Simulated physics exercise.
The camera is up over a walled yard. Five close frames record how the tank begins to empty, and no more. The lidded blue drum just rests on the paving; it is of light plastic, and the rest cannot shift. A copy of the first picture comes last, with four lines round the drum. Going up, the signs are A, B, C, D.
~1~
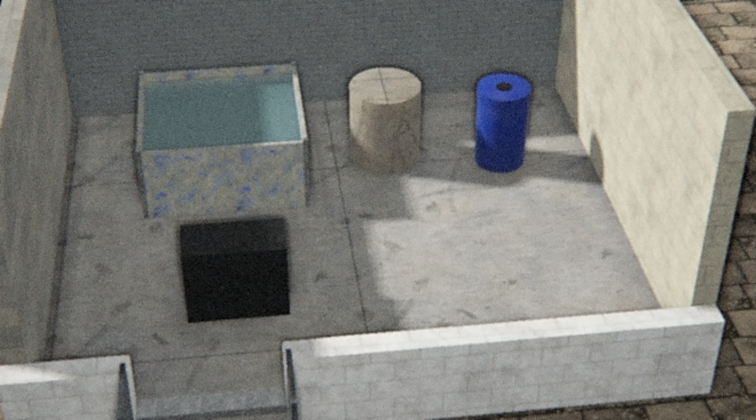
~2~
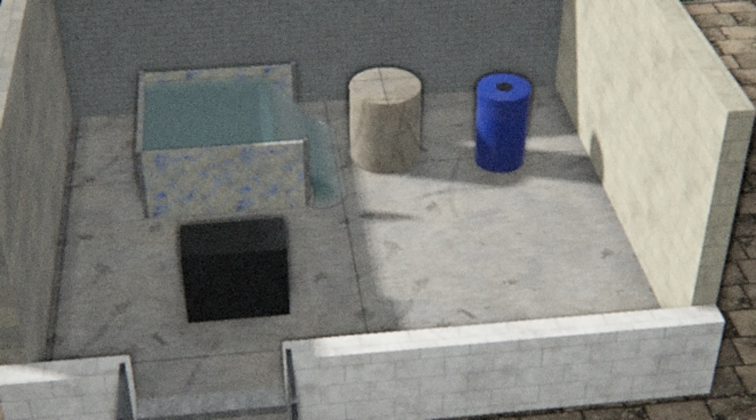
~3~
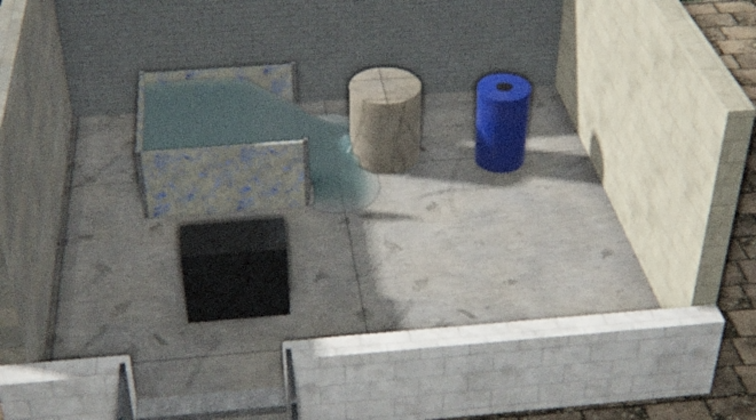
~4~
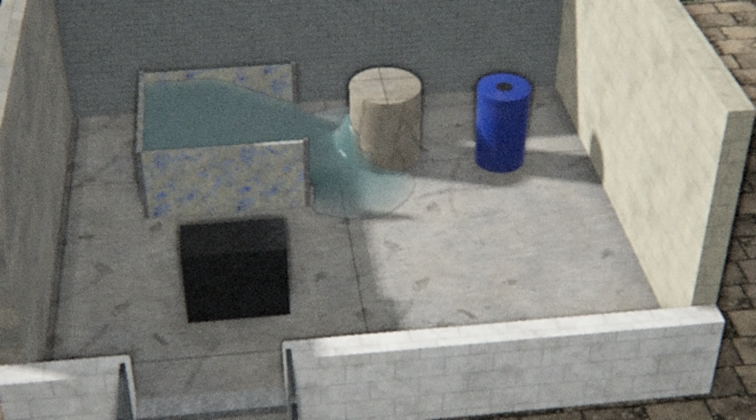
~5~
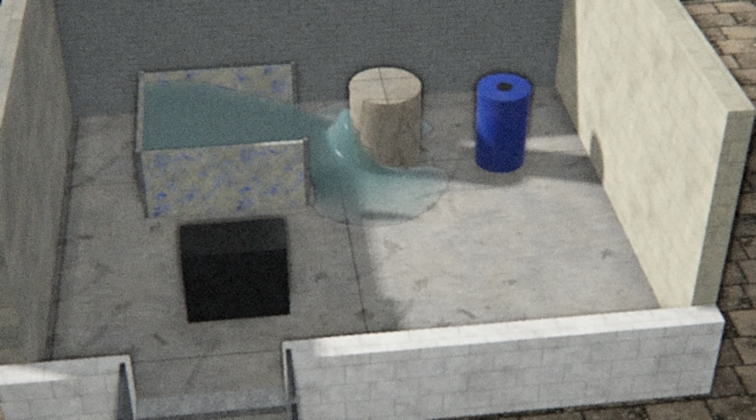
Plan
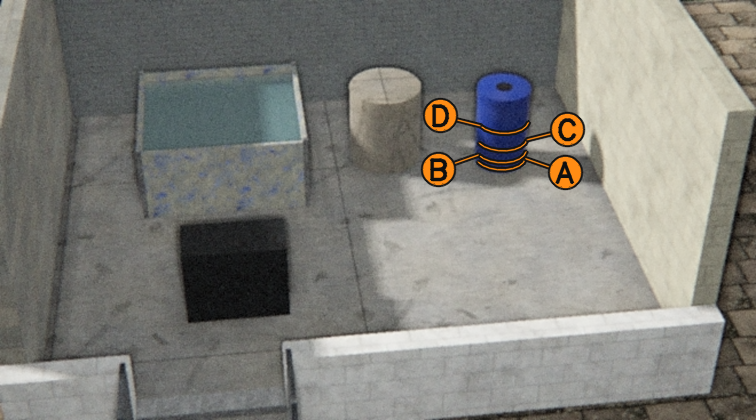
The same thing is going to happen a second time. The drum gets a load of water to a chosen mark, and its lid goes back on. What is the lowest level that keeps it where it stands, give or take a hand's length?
Take B.
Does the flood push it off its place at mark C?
No.
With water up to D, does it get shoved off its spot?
No.
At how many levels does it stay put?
Three of the four.
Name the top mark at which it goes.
A.
On the marked copy, A at (505, 169); B at (505, 162); C at (506, 150); D at (508, 133); from the bottom up A, B, C, D.
Choosing A, it is pushed about twice its own width away.
Choosing B, it does not move.
Choosing C, it does not move.
Choosing D, it does not move.
